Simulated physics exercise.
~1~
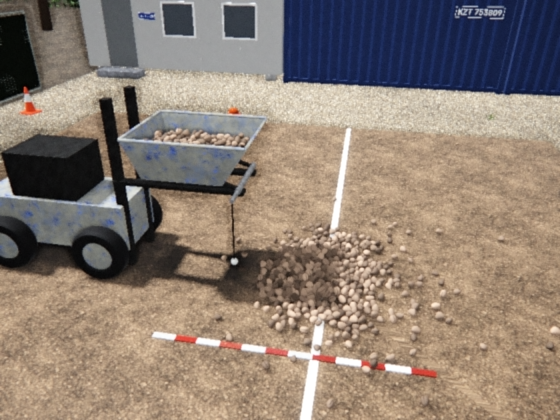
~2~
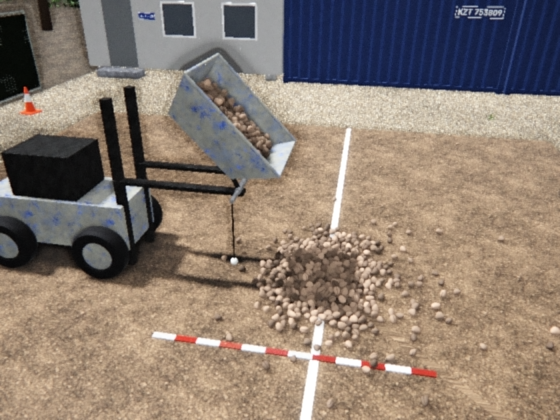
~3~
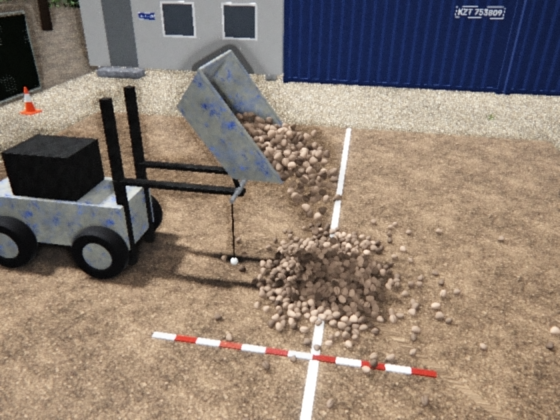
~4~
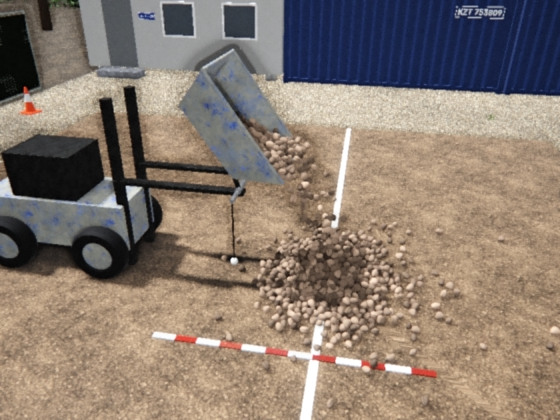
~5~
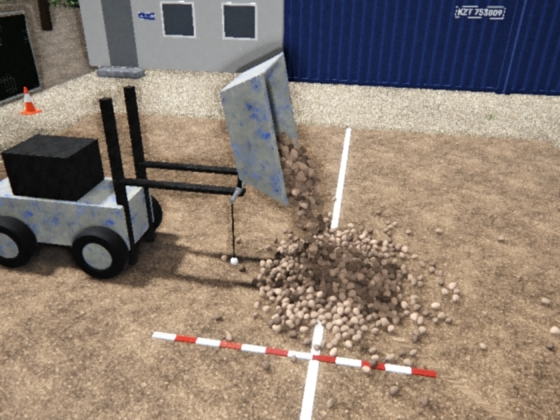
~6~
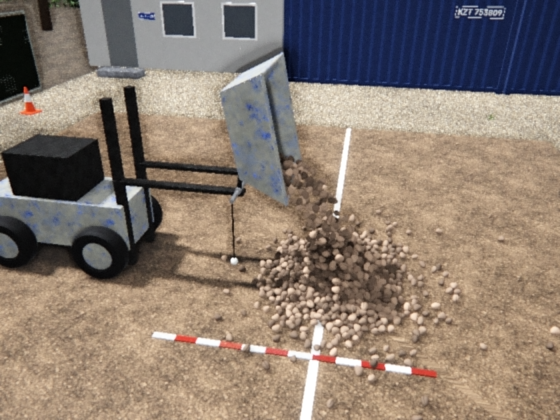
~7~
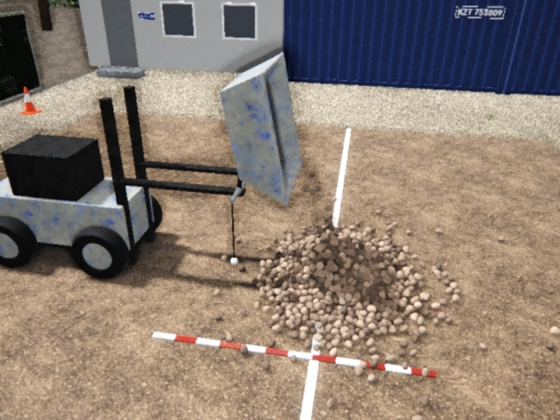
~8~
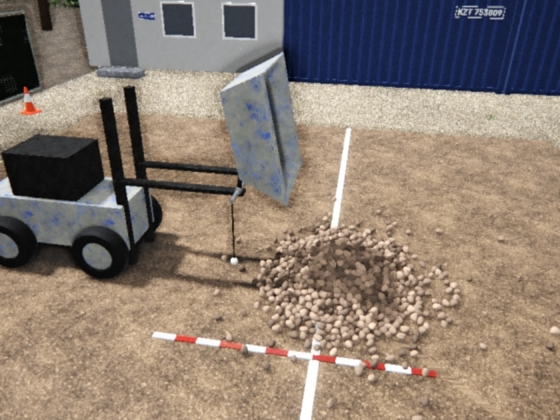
The video shows a fork truck at the left tipping its skip of round stones in two stages, pouring them onto a loose pile lying across a painted white line, until the emptied skip stays steeply tilted above a larger heap spread on both sides.
